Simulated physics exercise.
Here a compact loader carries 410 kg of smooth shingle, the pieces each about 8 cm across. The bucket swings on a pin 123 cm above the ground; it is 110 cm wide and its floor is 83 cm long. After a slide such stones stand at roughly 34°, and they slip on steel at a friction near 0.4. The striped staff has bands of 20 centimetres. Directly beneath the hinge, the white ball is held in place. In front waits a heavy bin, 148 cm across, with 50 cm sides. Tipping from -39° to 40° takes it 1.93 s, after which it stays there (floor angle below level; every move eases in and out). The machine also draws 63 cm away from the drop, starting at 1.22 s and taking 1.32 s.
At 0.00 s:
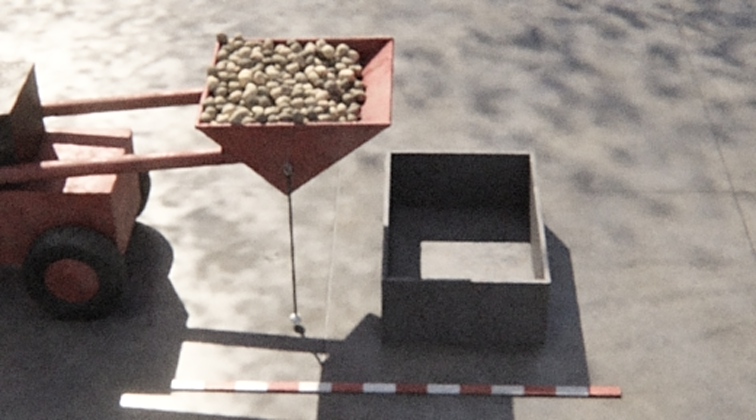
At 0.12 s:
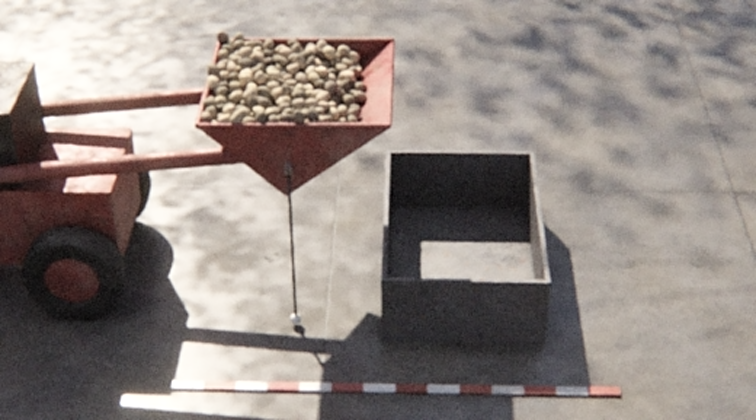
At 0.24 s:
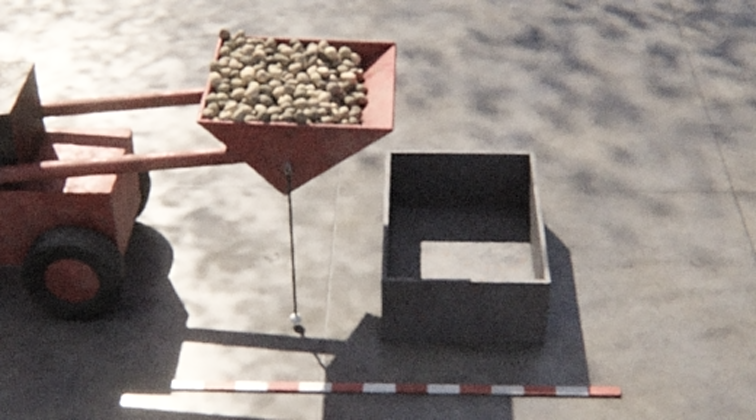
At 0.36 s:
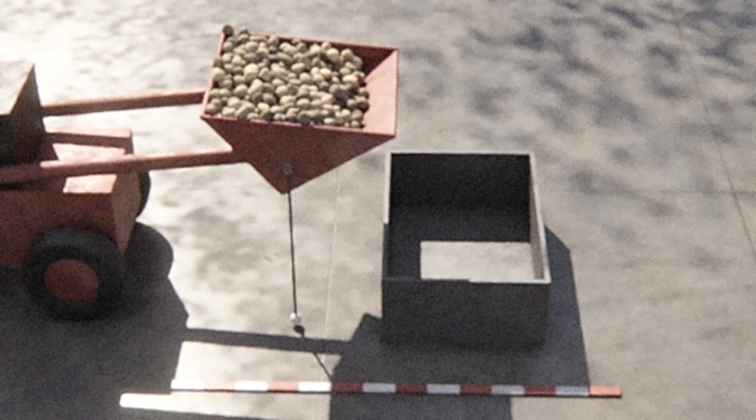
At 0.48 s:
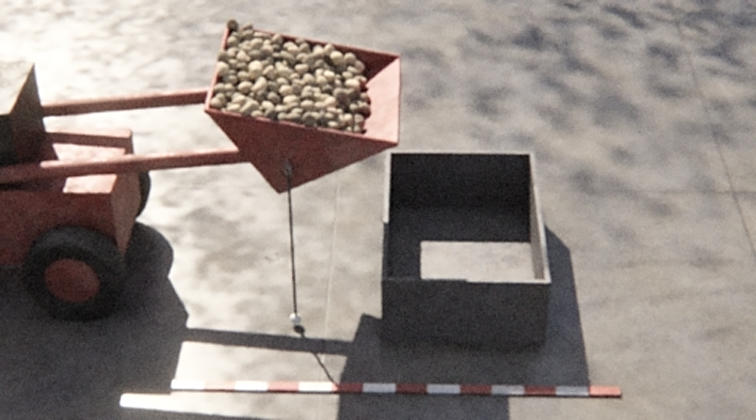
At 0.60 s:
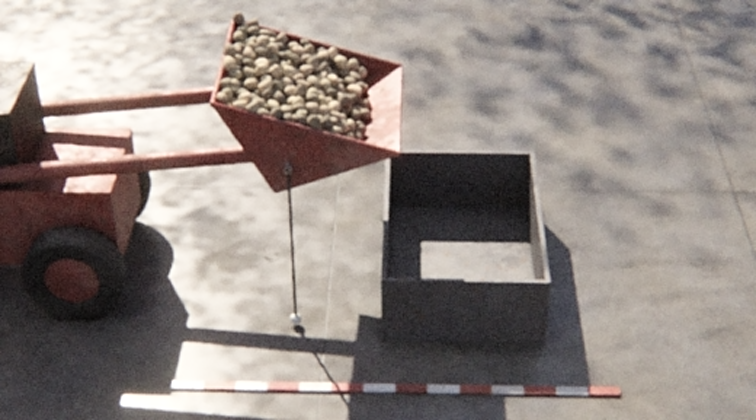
On sunlit concrete, a red loader's raised bucket of rounded stones slowly tilting down to the right beside an open grey box.
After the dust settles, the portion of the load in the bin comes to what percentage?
It comes to roughly 40 per cent.
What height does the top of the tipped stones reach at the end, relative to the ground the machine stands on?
Result: Near 28 cm above the ground.
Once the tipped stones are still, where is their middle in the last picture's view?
I'd point somewhere around (369, 261).
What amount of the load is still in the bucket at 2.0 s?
I'd say it's holding near 5 per cent.
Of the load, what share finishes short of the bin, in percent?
Load fraction: Approx. 60 %.
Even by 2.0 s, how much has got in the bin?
Roughly 40% by that time.
After 1.5 s the floor is at 28°; 86 % in the bucket, 6 % short of the bin, 8 % in the bin; the foremost stones are at (418, 213).
After 2.0 s the floor is at 40°; 4 % in the bucket, 58 % short of the bin, 38 % in the bin; the foremost stones are at (525, 249).
After 3.0 s the floor is at 40°; 0 % in the bucket, 62 % short of the bin, 38 % in the bin, 1 % beside or beyond the bin; the foremost stones are at (529, 266).
After 5.6 s the floor is at 40°; 0 % in the bucket, 62 % short of the bin, 38 % in the bin, 1 % beside or beyond the bin; the foremost stones are at (529, 266).
